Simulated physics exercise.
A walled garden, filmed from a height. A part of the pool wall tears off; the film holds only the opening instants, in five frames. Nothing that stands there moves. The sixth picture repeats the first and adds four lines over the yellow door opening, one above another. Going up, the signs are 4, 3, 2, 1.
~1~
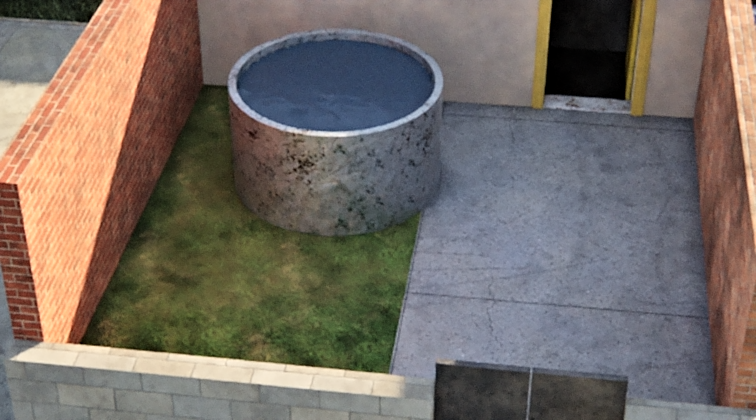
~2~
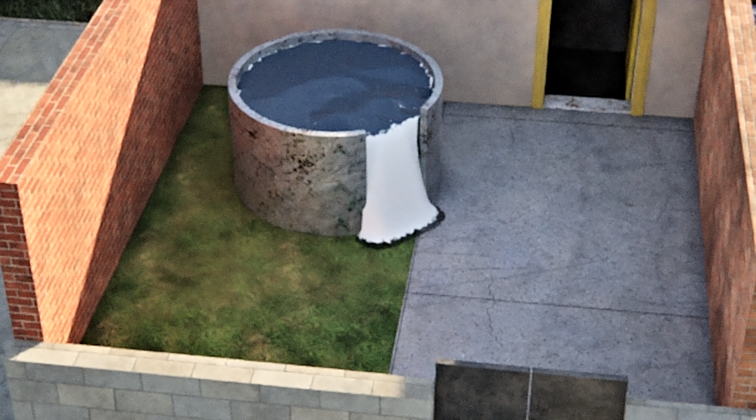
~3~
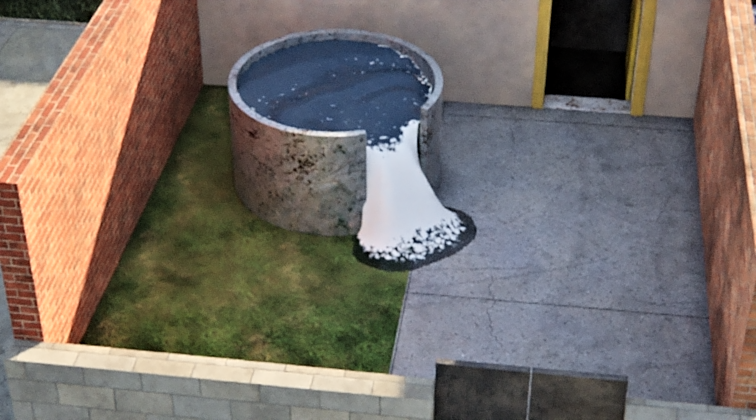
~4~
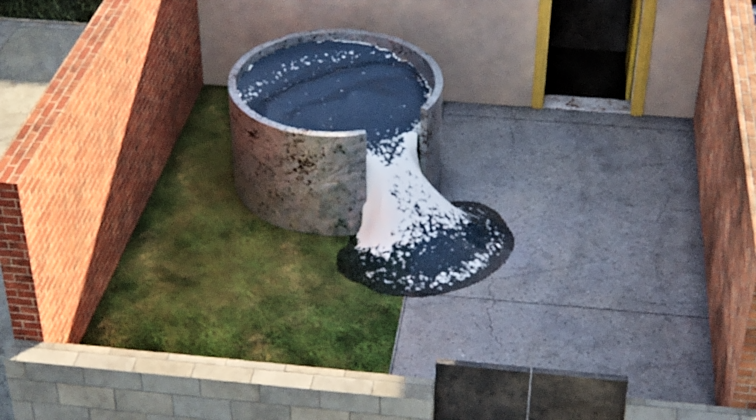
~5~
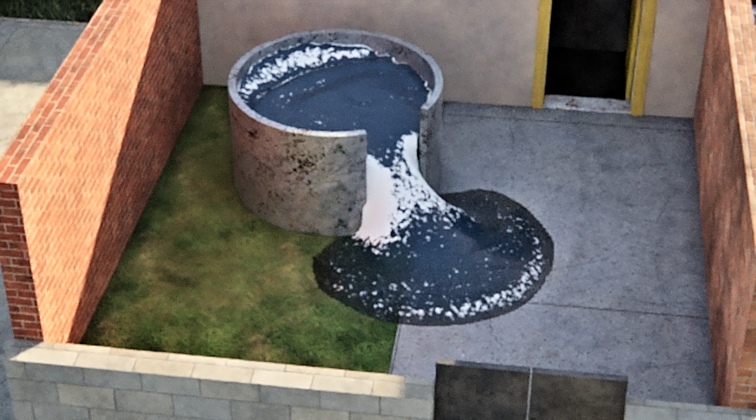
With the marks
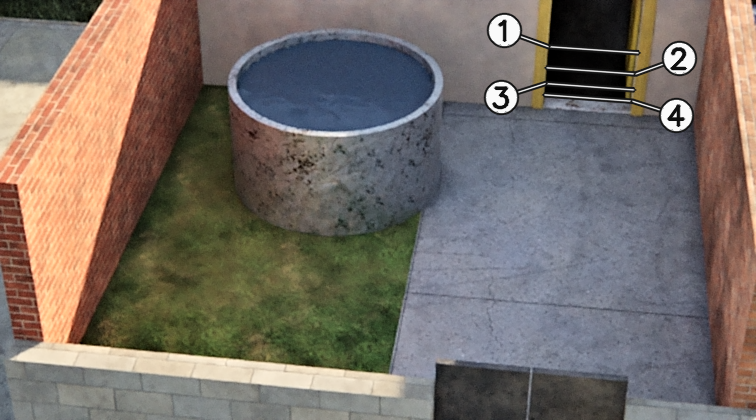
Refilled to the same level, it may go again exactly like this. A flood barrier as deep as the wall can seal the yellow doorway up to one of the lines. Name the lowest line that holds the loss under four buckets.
That is mark 4.
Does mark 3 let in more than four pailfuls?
No.
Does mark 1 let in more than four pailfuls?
No, that is safe.
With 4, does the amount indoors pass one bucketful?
No.
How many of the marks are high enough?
All four.
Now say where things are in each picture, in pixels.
In the first frame, water in the pool at rest, its middle at (336, 87); foot of the yellow doorway at (587, 111); shut gate at (530, 383).
In the second frame, 1 % of the ground under water, visible out to (371, 241).
In the third frame, 3 % of the ground under water, visible out to (399, 264).
In the fourth frame, 6 % of the ground under water, visible out to (451, 286).
In the fifth frame, 12 % of the ground under water, visible out to (490, 310).
In white, 1 at (593, 49); 2 at (591, 70); 3 at (589, 86); 4 at (588, 98); from the bottom up 4, 3, 2, 1.
With 1, nothing gets over.
With 2, nothing gets over.
With 3, nothing gets over.
With 4, a splash gets over, under a bucket.
